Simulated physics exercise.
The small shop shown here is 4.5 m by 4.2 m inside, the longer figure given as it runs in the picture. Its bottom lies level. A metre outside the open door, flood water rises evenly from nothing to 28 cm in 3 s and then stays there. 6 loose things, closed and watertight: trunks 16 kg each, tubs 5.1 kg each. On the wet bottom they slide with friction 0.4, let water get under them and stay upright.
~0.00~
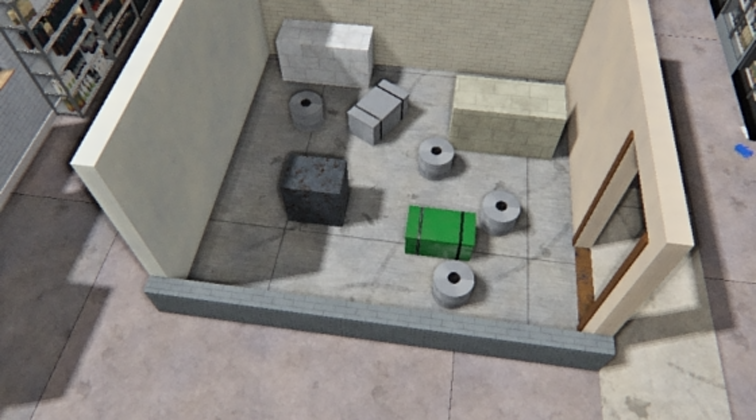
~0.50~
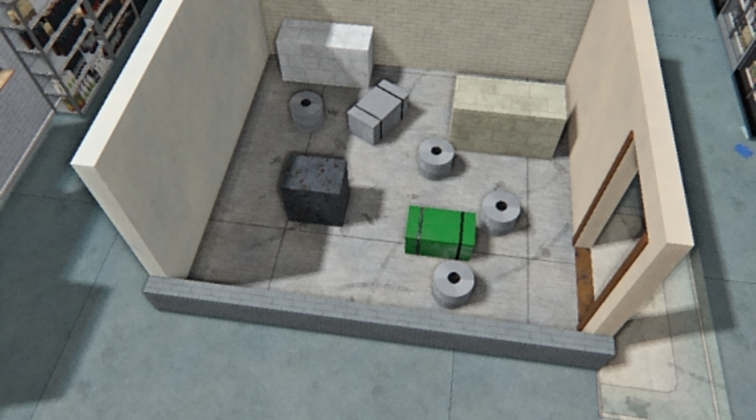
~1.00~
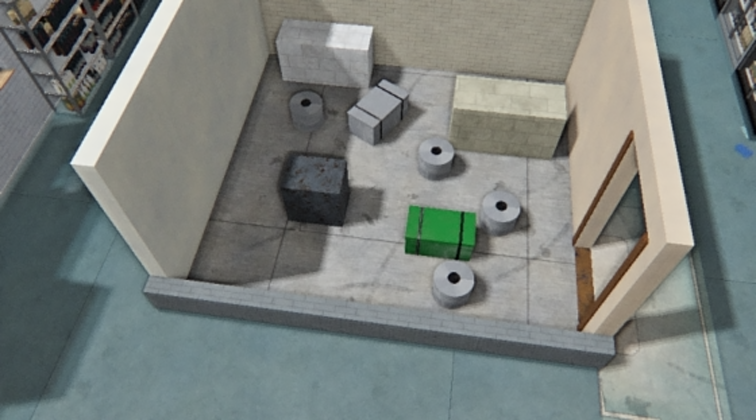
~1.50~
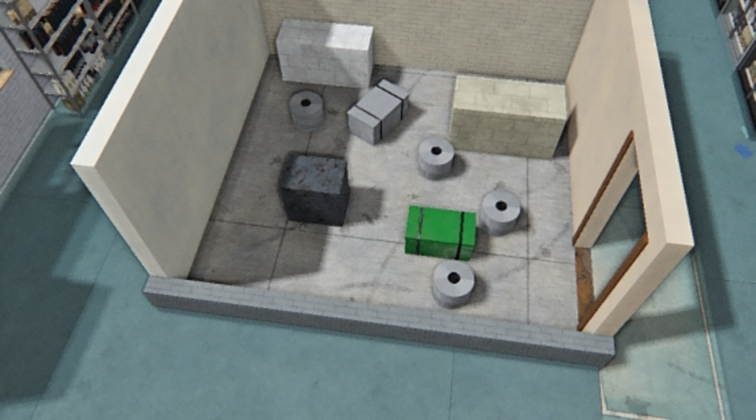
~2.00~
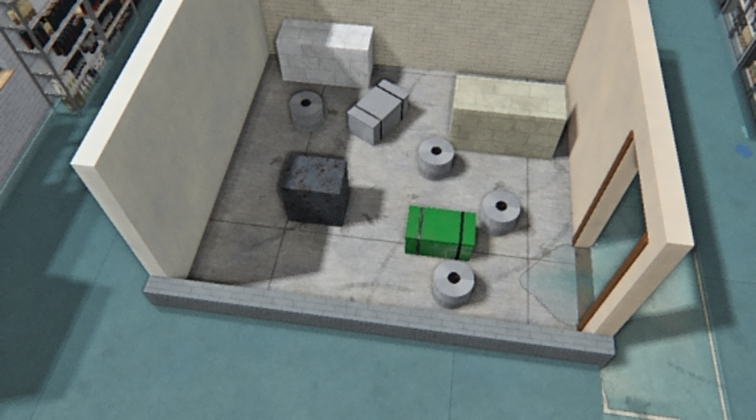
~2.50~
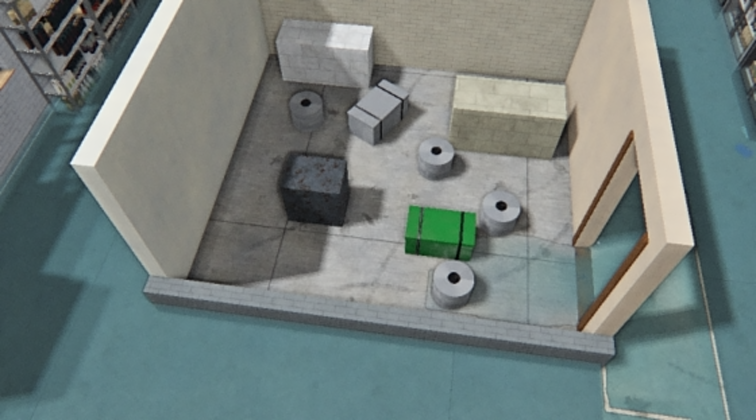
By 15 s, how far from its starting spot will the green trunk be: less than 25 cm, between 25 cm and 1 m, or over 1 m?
It winds up well off.
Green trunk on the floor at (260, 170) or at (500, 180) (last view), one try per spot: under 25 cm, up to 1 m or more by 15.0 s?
At the first spot it winds up well off, and at the second it edges a bit.
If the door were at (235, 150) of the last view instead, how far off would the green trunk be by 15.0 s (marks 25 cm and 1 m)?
Outcome - green trunk: Well off.
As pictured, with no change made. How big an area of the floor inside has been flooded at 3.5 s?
At that time the wet patch spans about 5.0 m2.
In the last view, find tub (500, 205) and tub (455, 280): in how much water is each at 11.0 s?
Close to 11 and 13 centimetres.
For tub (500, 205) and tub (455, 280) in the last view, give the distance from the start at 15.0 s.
Respectively 250 and 350 centimetres.
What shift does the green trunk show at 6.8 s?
Around 80 cm from the start by that time.
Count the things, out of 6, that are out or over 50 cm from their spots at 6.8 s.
That would be 5.
After 3.5 s the green trunk is near (413, 216), 0.3 m from its start, aground; 1 afloat.
After 6.8 s the green trunk is near (376, 200), 0.8 m from its start, afloat; 4 afloat.
After 11.0 s the green trunk is near (419, 104), 1.9 m from its start, afloat; 6 afloat.
After 15.0 s the green trunk is near (474, 77), 2.4 m from its start, afloat; 6 afloat.
